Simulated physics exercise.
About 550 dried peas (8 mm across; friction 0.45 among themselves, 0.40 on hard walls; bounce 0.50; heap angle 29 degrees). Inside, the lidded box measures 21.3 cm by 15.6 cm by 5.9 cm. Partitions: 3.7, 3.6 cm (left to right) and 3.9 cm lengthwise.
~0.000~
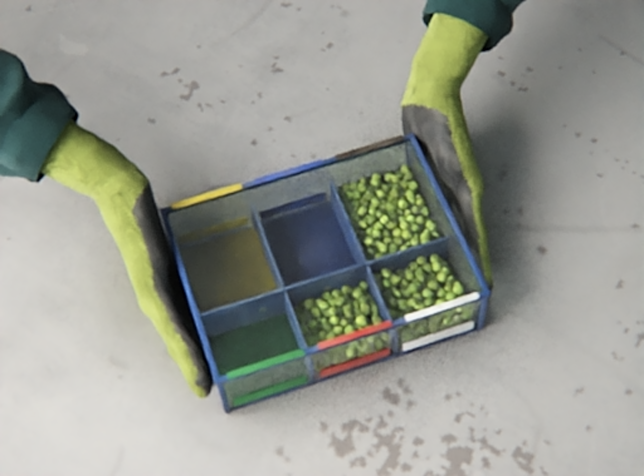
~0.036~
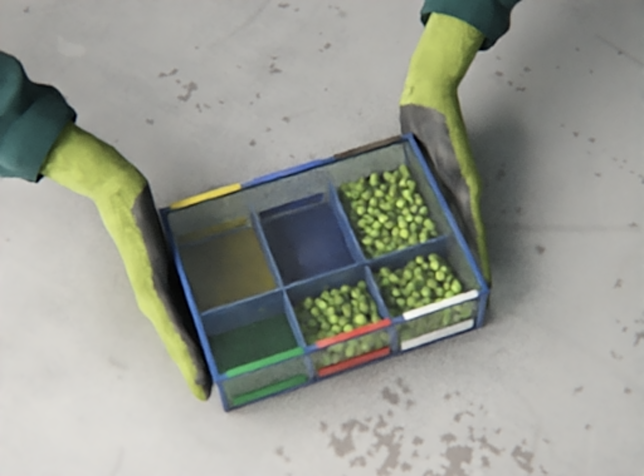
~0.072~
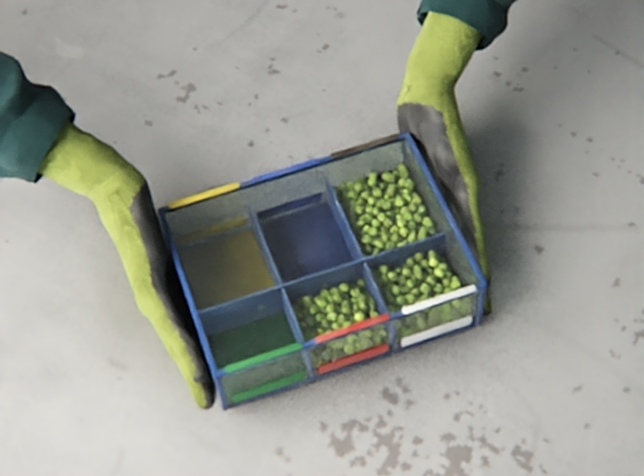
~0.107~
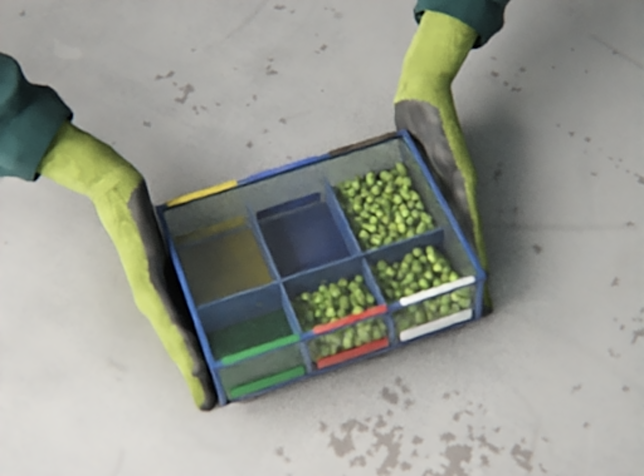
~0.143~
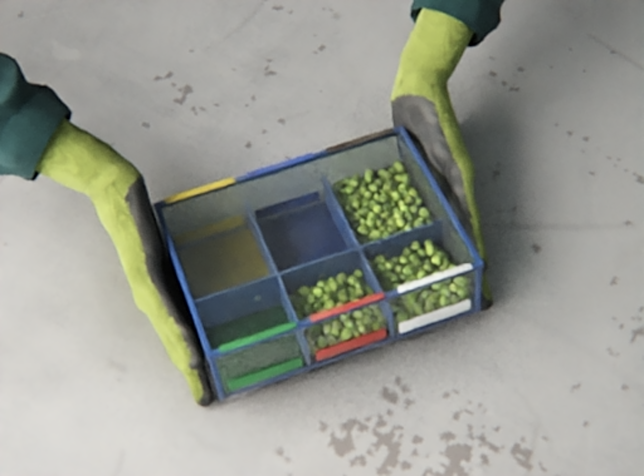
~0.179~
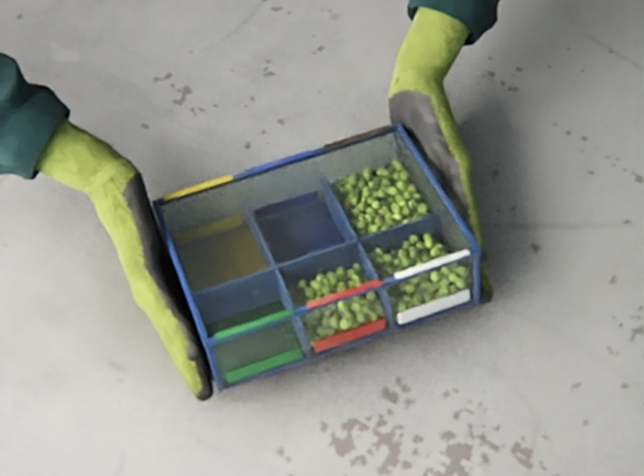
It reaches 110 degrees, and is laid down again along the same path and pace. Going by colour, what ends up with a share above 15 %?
Red: Below, blue: Above, green: Below, yellow: Below, white: Below, black: Above.
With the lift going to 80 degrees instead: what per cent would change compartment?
Some 15 per cent.
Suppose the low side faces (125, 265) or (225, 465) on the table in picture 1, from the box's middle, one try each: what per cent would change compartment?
Some 85 and 60 per cent.
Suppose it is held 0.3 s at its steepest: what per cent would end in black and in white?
Then: Black 65, white 0.
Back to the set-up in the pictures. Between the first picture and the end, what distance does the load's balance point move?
About 5.0 cm.
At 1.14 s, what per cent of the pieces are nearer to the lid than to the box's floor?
Roughly 60 per cent.
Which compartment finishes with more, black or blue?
The black compartment.
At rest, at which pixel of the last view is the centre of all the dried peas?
At about (360, 216).
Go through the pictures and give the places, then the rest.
The first frame shows box tilt 0 degrees, front corners at (220, 378) and (484, 293); red 25 %, white 30 %, black 50 %.
The second frame shows box tilt 1 degrees, front corners at (219, 377) and (483, 290).
The third frame shows box tilt 2 degrees, front corners at (218, 372) and (481, 285).
The fourth frame shows box tilt 5 degrees, front corners at (215, 364) and (479, 276), lowest corner right back.
The fifth frame shows box tilt 9 degrees, front corners at (212, 353) and (477, 264), lowest corner right back.
The sixth frame shows box tilt 13 degrees, front corners at (209, 340) and (475, 250), lowest corner right back; red 25 %, white 30 %, black 50 %. The box's pace is about 105 degrees a second.
After 1.14 s, tilt 110 degrees; red 15 %, blue 10 %, white 15 %, black 55 %.
Then, at 1.78 s, tilt 50 degrees; blue 25 %, yellow 5 %, white 5 %, black 65 %.
After 2.46 s, tilt 0 degrees; blue 25 %, yellow 5 %, white 5 %, black 60 %.
By 3.0 s all is still; red 0 %, blue 25 %, green 0 %, yellow 5 %, white 5 %, black 60 %.
